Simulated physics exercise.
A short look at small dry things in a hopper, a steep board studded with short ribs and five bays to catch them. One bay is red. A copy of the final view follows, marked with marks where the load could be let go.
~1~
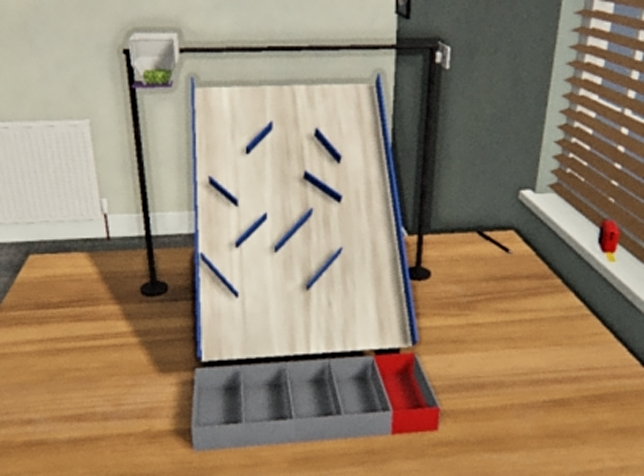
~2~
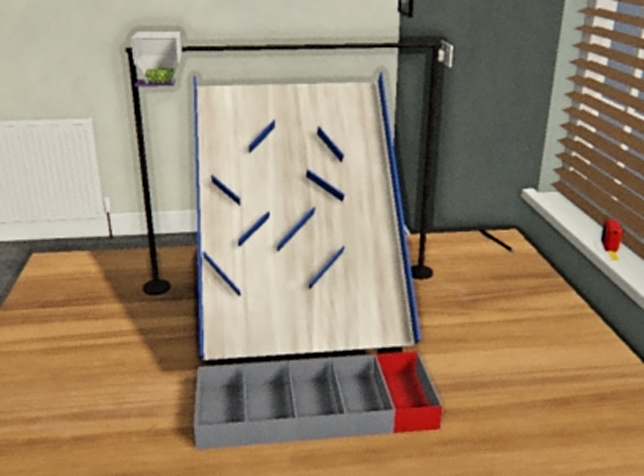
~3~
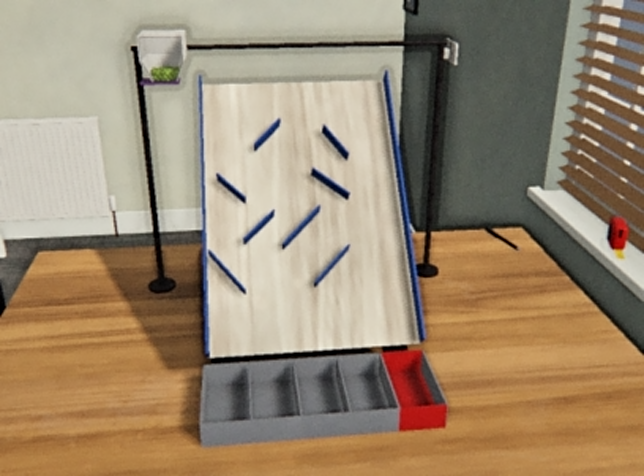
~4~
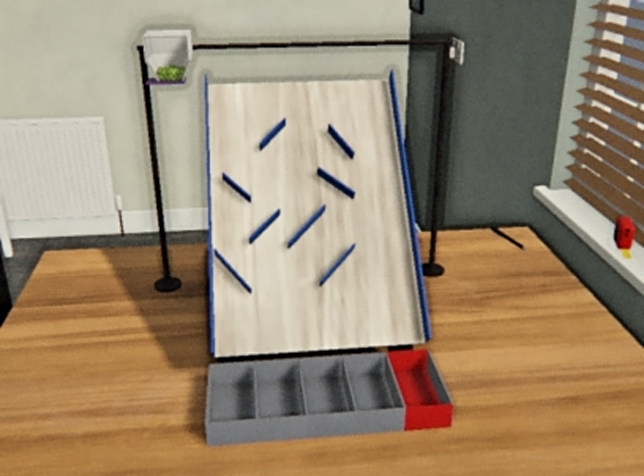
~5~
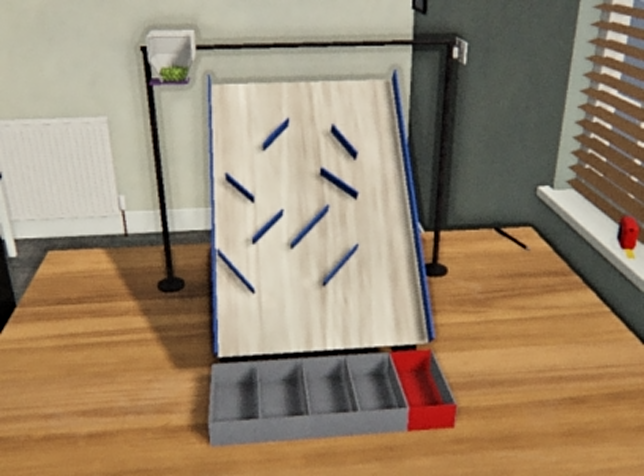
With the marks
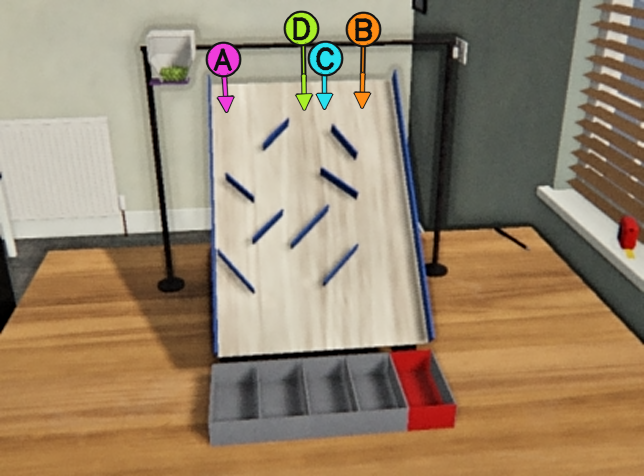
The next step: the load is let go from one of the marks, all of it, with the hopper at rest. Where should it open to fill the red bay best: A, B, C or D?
B works best here.
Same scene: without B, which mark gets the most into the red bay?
That is mark C.
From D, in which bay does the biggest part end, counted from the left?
The second.
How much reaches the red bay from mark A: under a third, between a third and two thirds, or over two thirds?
It is under a third.
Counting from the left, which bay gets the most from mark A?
It is the second one.
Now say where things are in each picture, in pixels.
In the first picture, hopper near (158, 78), dried peas, door shut.
In the second picture, ribs (249, 146) to (275, 120), (318, 126) to (344, 155), (211, 175) to (240, 199).
In the third picture, ribs (312, 168) to (350, 193), (244, 239) to (274, 209), (283, 244) to (320, 205).
In the fourth picture, ribs (214, 249) to (251, 289), (321, 281) to (355, 243).
In the fifth picture, red bay near (432, 416), number 5 of 5 from the left.
On the marked copy, mark A meets the board at (226, 106); mark B meets the board at (362, 102); mark C meets the board at (324, 103); mark D meets the board at (304, 104).
If A is chosen, none at all in the red bay, all but a few in other bays.
If B is chosen, the bulk in the red bay, only a few in other bays, a small share outside the box.
If C is chosen, close to half in the red bay, close to a third in other bays, a small share outside the box.
If D is chosen, close to a quarter in the red bay, the bulk in other bays.
